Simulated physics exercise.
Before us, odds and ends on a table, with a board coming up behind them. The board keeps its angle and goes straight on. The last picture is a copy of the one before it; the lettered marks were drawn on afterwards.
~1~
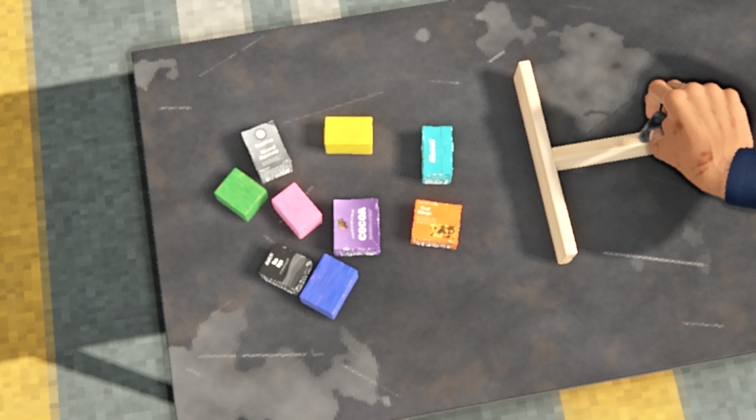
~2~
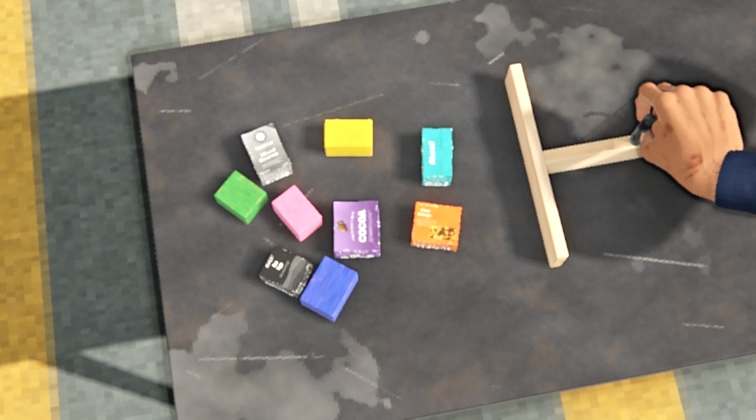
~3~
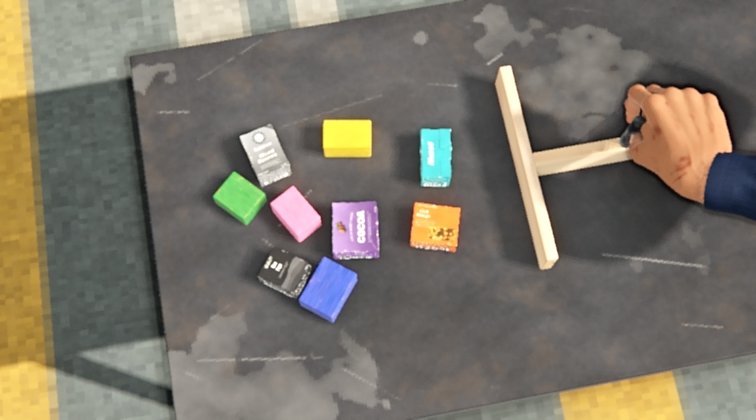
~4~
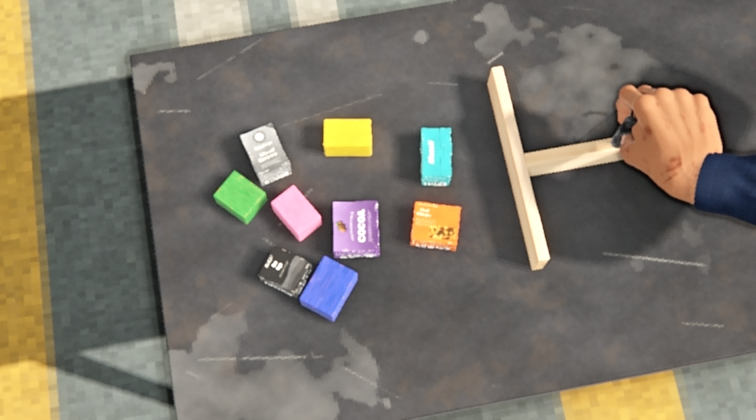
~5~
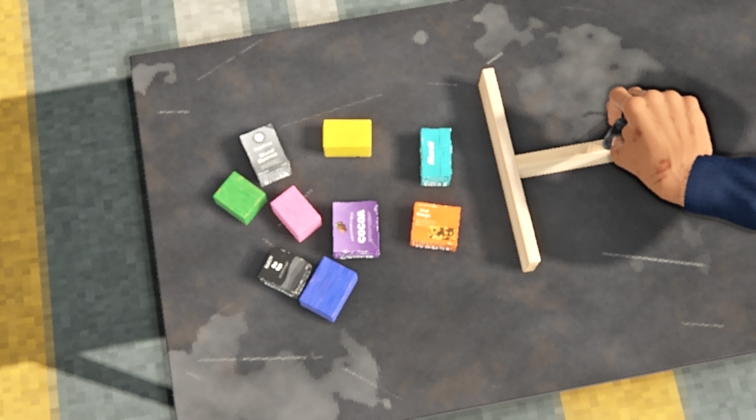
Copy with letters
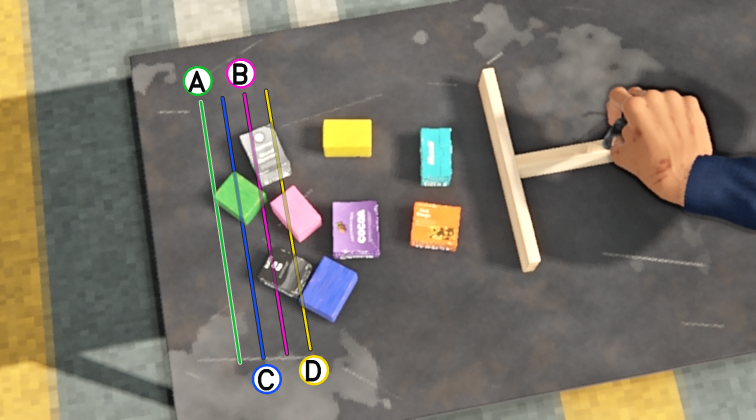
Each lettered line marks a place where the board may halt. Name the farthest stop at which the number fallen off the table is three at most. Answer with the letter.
A is the last line within the limit.
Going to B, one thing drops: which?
The black packet goes over.
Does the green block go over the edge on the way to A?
Yes.
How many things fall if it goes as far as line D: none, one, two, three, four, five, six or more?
By then, none.
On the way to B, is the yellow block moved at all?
Yes.
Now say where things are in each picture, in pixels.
In the first picture, board (547, 155); purple packet (356, 227); grey box (268, 152).
In the second picture, board (538, 158); turquoise packet (437, 157).
In the third picture, board (528, 160); orange box (435, 227).
In the fourth picture, board (519, 160); black packet (285, 272).
In the fifth picture, board (511, 162); pink block (296, 214); purple packet (355, 230); grey box (266, 155).
On the marked copy, A at (220, 227); B at (265, 219); C at (242, 223); D at (287, 215).
Taking A. A third of the way, board (406, 181); yellow block (339, 137); pink block (291, 213).
Two thirds of the way, board (301, 200); black packet (190, 295); green block (210, 182).
When it is over, board (219, 215); black packet over the edge; green block over the edge; three fallen.
As for the rest, B is within the limit but short; C is within the limit but short; D is within the limit but short.
